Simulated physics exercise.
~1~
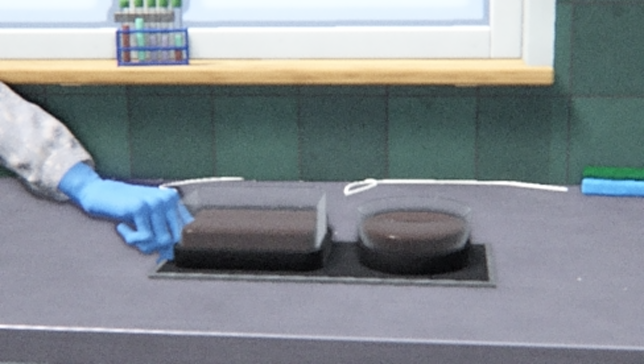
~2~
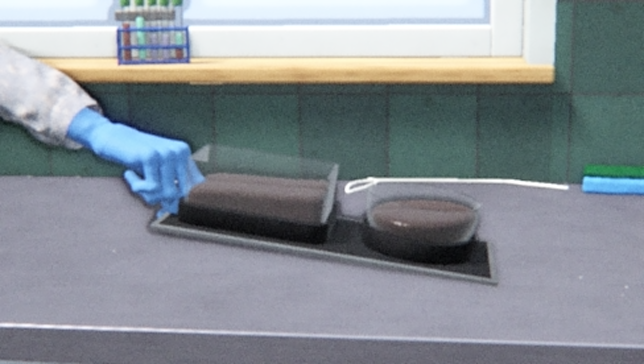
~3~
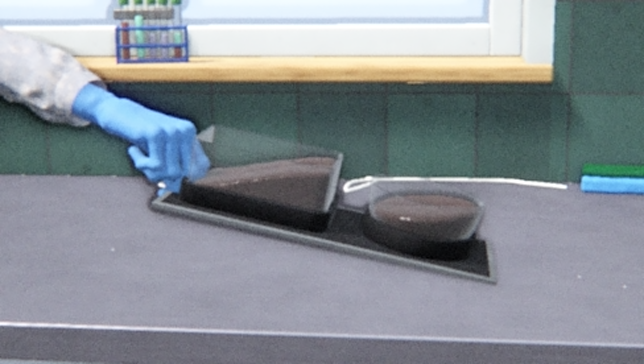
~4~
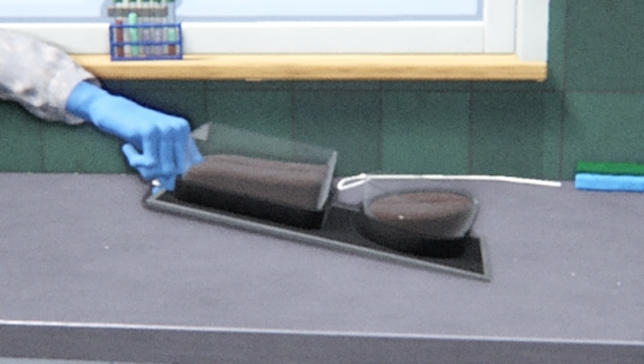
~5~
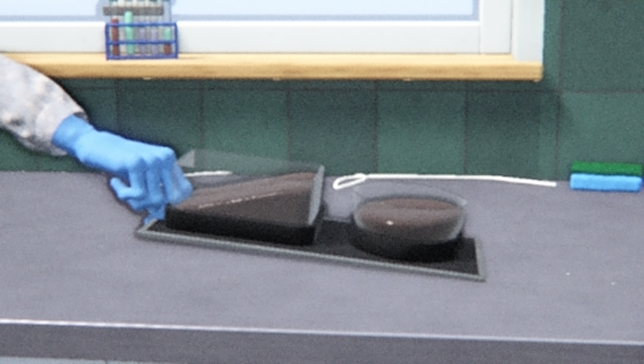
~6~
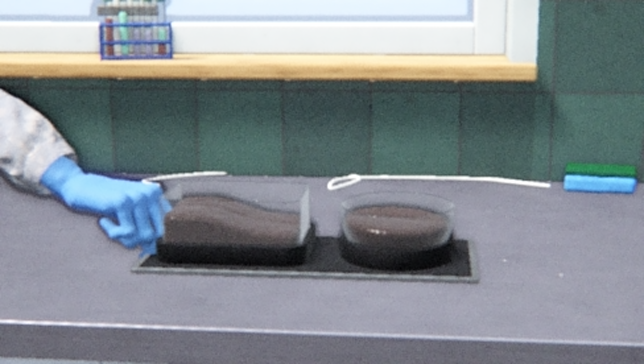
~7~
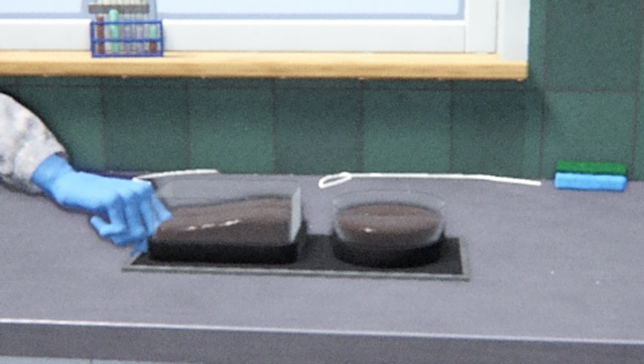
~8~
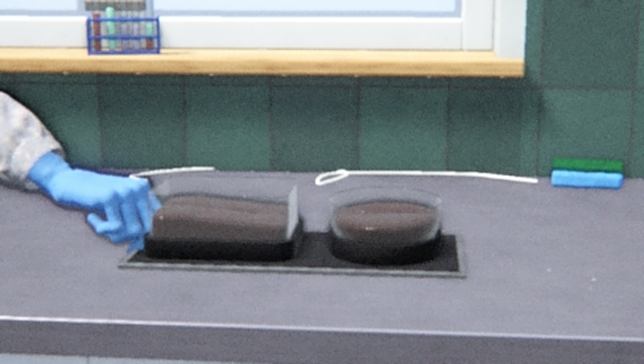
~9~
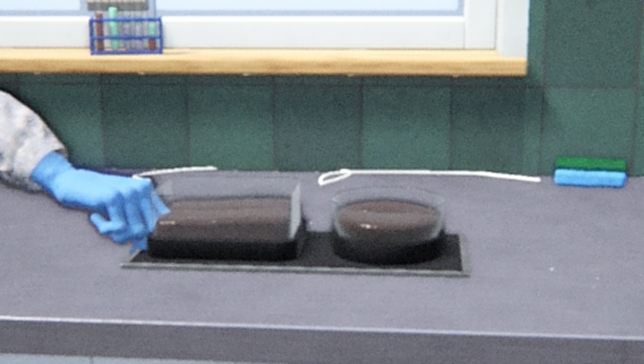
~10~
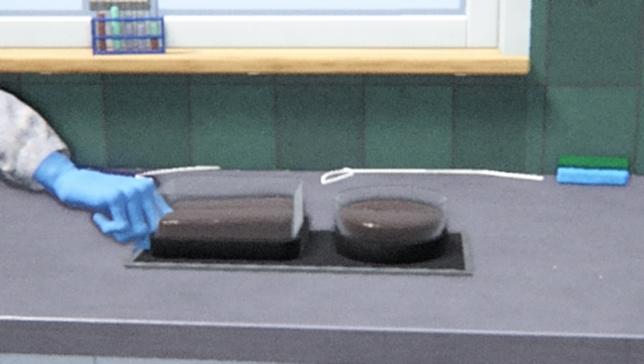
A blue-gloved hand gently raised the left end of a black tray holding an oblong tub and a round bowl of dark liquid, then lowered it flat again, leaving the liquid settling in both containers with no visible spill.
